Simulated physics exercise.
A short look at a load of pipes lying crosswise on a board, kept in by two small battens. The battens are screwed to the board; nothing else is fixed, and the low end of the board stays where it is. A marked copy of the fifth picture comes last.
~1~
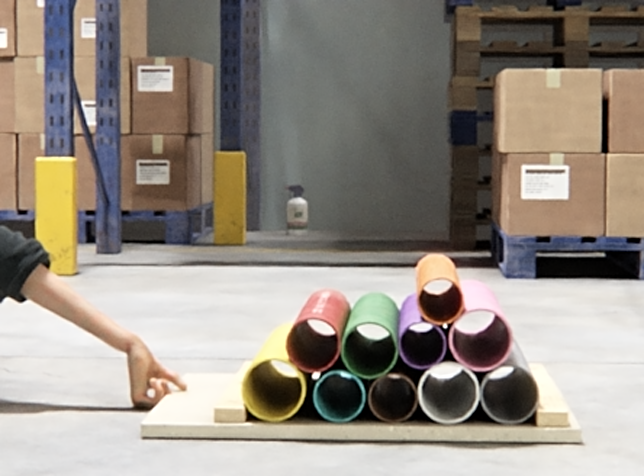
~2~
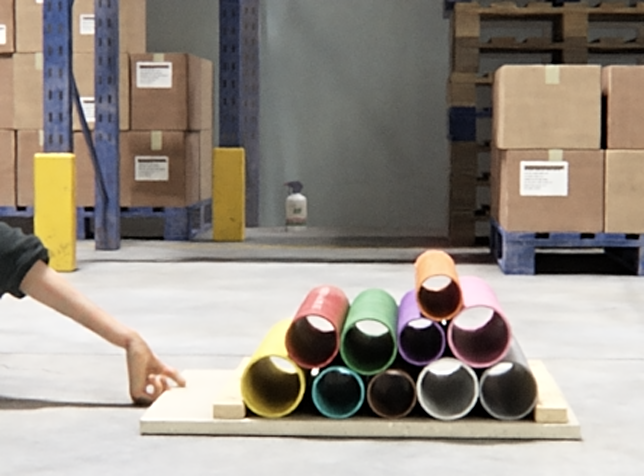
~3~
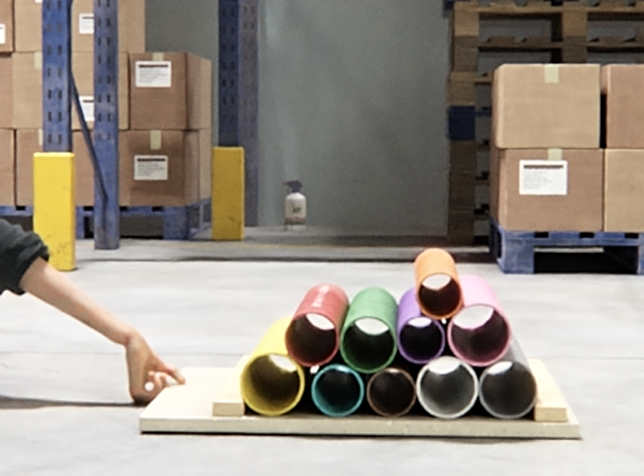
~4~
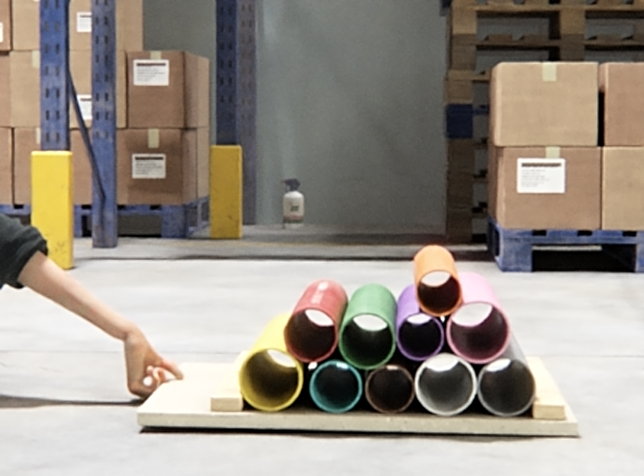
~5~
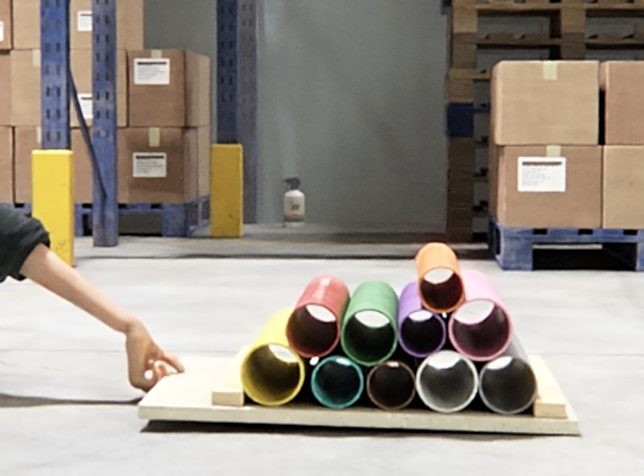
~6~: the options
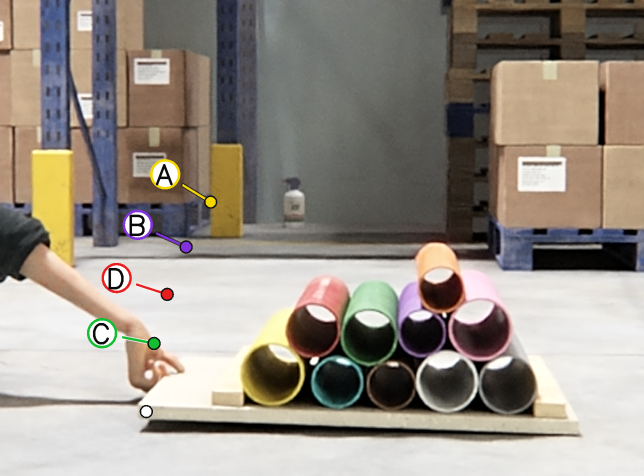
To begin with, a hand grips the left end of a board lying on a warehouse floor, with colourful pipes stacked between two small battens and an orange one on top. The hand stays almost still, then raises that end very slightly, while the pipes keep their places in the stack.
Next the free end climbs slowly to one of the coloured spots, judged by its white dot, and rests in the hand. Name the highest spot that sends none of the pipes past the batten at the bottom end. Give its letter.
Stop at D.
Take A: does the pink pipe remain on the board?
The pink pipe: No.
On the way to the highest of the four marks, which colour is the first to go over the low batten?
The pink one.
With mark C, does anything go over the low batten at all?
At C: No.
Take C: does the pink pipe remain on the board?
The pink pipe: Yes.
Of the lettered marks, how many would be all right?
Two of them.
On the marked copy, A at (211, 202); B at (186, 247); C at (154, 343); D at (167, 294); the white dot at (146, 412).
Following D. Soon after the start, board at 13°.
Later, board at 18°.
In the end, board at 18°, none over the low batten.
As for the rest, A five over the low batten; B five over the low batten; C none over the low batten.
